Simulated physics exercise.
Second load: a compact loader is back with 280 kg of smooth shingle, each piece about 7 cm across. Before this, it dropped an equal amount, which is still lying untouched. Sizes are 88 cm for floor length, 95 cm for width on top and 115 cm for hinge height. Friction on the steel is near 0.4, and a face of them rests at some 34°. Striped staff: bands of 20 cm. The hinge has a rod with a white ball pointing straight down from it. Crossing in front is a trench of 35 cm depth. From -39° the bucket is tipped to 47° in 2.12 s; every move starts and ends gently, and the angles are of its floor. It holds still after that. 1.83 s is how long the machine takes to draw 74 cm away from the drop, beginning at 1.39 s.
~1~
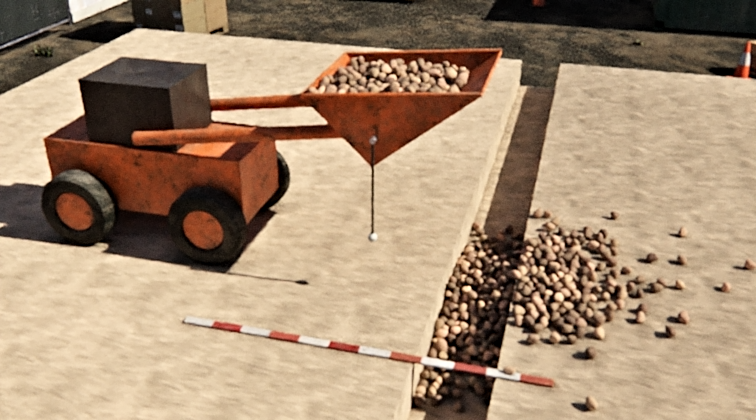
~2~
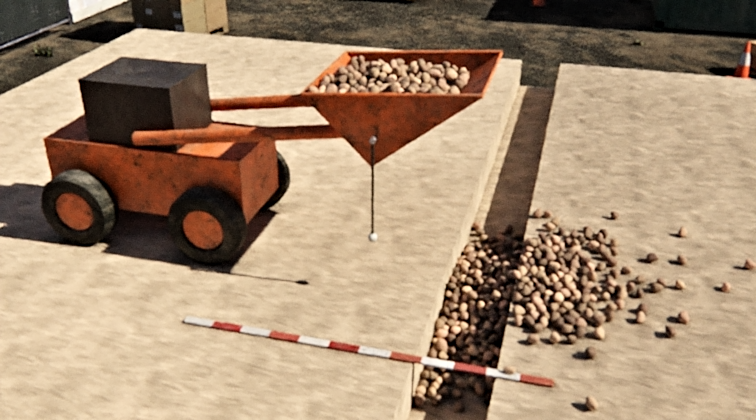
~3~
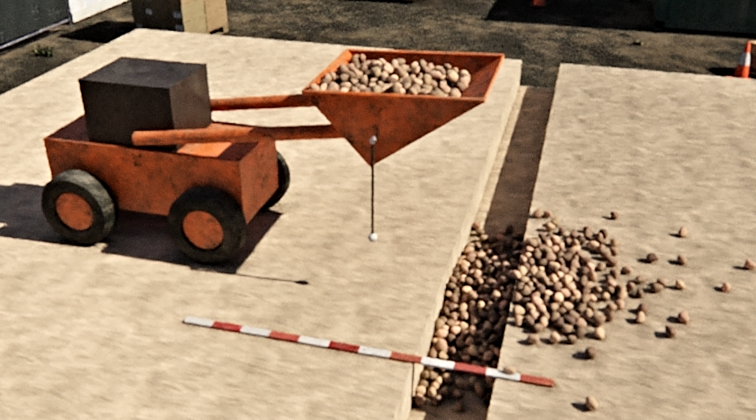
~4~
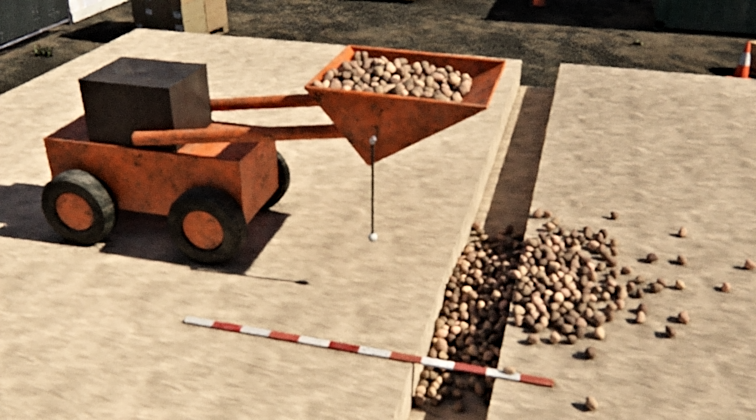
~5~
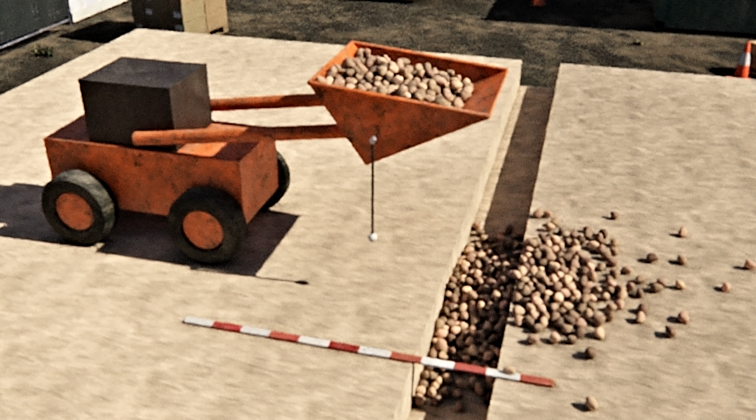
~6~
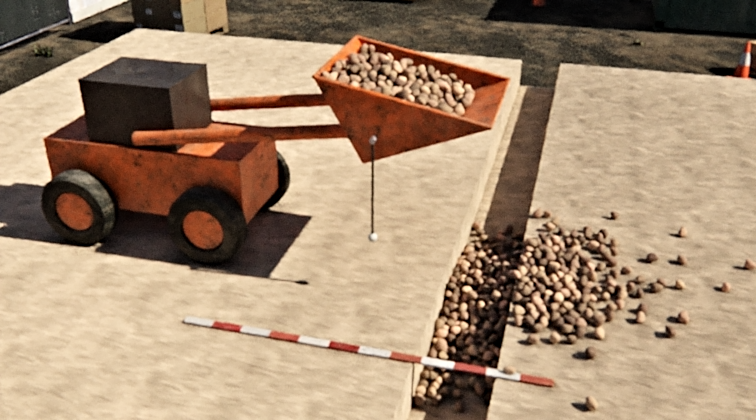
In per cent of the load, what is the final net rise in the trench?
It comes to roughly 87 per cent.
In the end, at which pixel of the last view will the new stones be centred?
Centre at roughly (478, 276).
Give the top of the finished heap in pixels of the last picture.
Peak pixel: Approx. (537, 264).
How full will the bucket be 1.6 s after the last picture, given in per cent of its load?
0 %.
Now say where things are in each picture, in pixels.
The first picture shows lip at (482, 95), floor tilted -39°, highest stones at (404, 70). The earlier load is highest near (555, 274), 9 cm above ground level, 70 % in the trench, 30 % past the trench.
The second picture shows lip at (483, 96), floor tilted -38°, highest stones at (395, 70).
The third picture shows lip at (484, 101), floor tilted -36°, highest stones at (389, 69).
The fourth picture shows lip at (487, 108), floor tilted -32°, highest stones at (373, 66).
The fifth picture shows lip at (489, 117), floor tilted -28°, highest stones at (368, 60).
The sixth picture shows lip at (491, 128), floor tilted -22°, highest stones at (362, 56).
Then, 1.0 s after the last picture the floor is at 34°; in per cent of one load, 85 in the bucket, 86 in the trench, 30 past the trench; the foremost stones are at (725, 304).
Then, 1.6 s after the last picture the floor is at 47°; in per cent of one load, 0 in the bucket, 15 short of the trench, 152 in the trench, 32 past the trench; the foremost stones are at (725, 304).
Then, 3.1 s after the last picture the floor is at 47°; in per cent of one load, 0 in the bucket, 10 short of the trench, 157 in the trench, 32 past the trench; the foremost stones are at (725, 304).
Then, 5.5 s after the last picture the floor is at 47°; in per cent of one load, 0 in the bucket, 10 short of the trench, 157 in the trench, 32 past the trench; the foremost stones are at (725, 304). Net gain in the trench, 87.
